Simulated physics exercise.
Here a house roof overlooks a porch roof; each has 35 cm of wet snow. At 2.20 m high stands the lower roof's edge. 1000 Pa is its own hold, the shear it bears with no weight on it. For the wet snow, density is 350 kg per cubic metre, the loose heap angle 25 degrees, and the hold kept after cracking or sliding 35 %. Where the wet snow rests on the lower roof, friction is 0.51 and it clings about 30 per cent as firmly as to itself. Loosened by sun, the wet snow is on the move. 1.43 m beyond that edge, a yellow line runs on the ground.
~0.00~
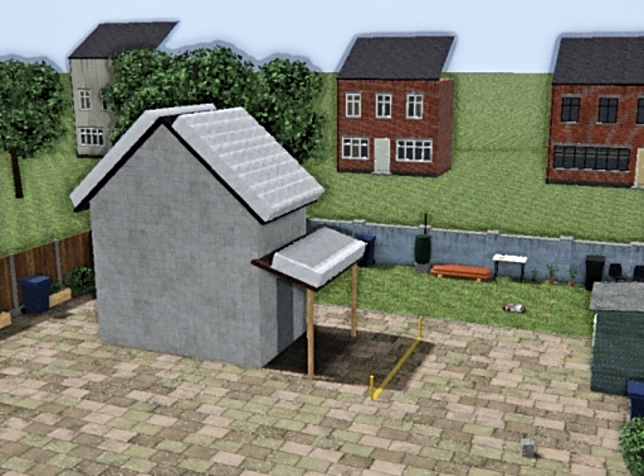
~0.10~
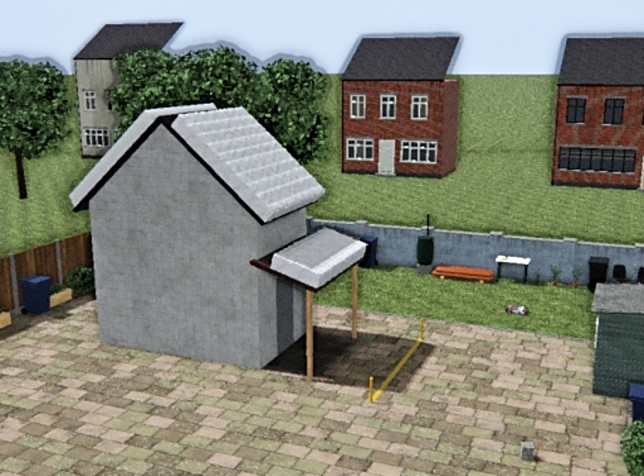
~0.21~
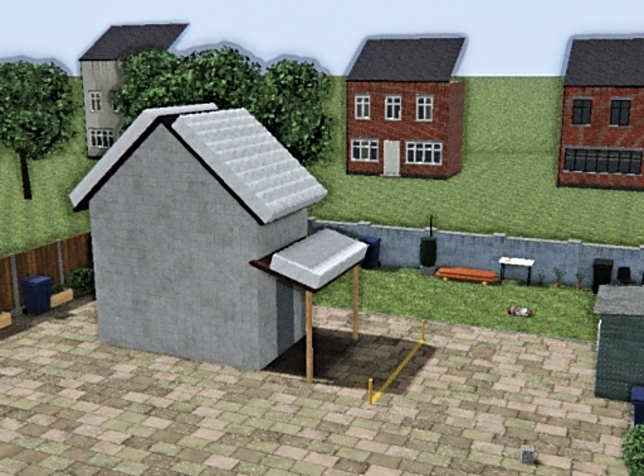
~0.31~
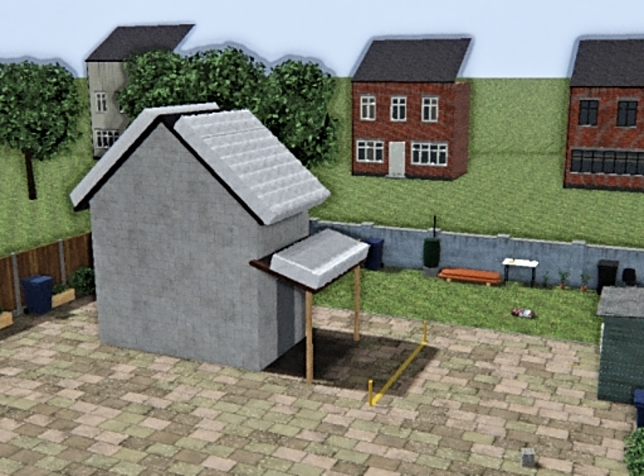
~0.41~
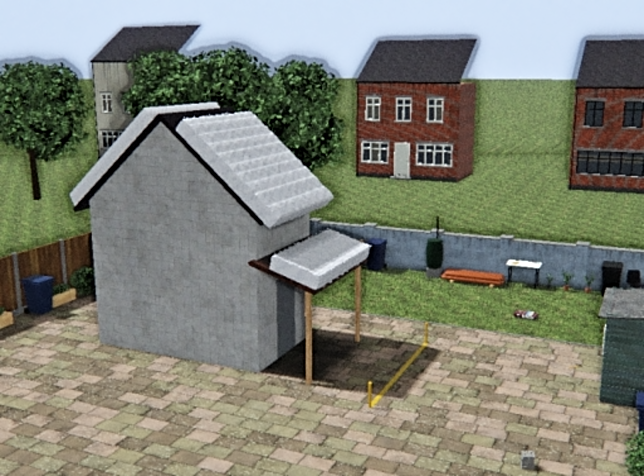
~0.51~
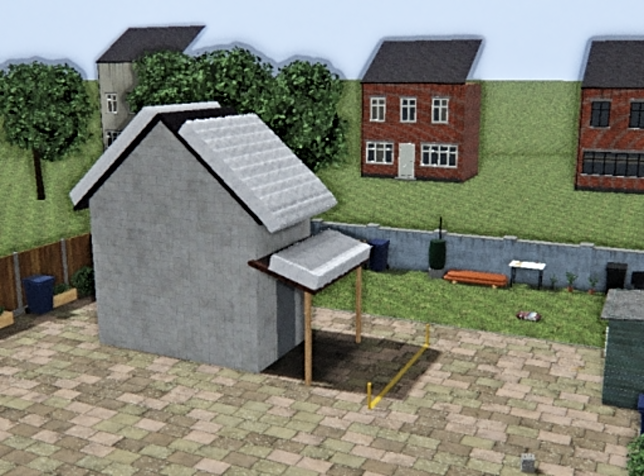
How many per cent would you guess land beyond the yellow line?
I would say 36 percent.
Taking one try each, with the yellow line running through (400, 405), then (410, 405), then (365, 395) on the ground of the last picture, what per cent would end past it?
About 25 %, 16 %, 45 %.
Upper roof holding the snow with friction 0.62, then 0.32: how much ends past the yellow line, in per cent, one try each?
Respectively 25 percent and 50 percent.
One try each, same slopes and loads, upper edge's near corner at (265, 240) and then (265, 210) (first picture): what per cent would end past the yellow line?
16 %, then 50 %.
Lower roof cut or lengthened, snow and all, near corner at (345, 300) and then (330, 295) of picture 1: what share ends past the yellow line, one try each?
Roughly 20 % and then 30 %.
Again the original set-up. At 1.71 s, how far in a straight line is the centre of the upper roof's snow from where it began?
About 3.0 m.
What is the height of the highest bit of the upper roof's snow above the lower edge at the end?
0.7 m.
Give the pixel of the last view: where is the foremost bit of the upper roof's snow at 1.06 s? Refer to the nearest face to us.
Look roughly at (307, 261).
After 1.06 s, none is below the lower edge and 0 % is past the line.
After 1.71 s, 11 % is below the lower edge and 0 % is past the line.
After 2.35 s, 64 % is below the lower edge and 23 % is past the line.
After 3.00 s, 79 % is below the lower edge and 36 % is past the line.
After 4.90 s, at the end, 81 % is below the lower edge and 36 % is past the line.
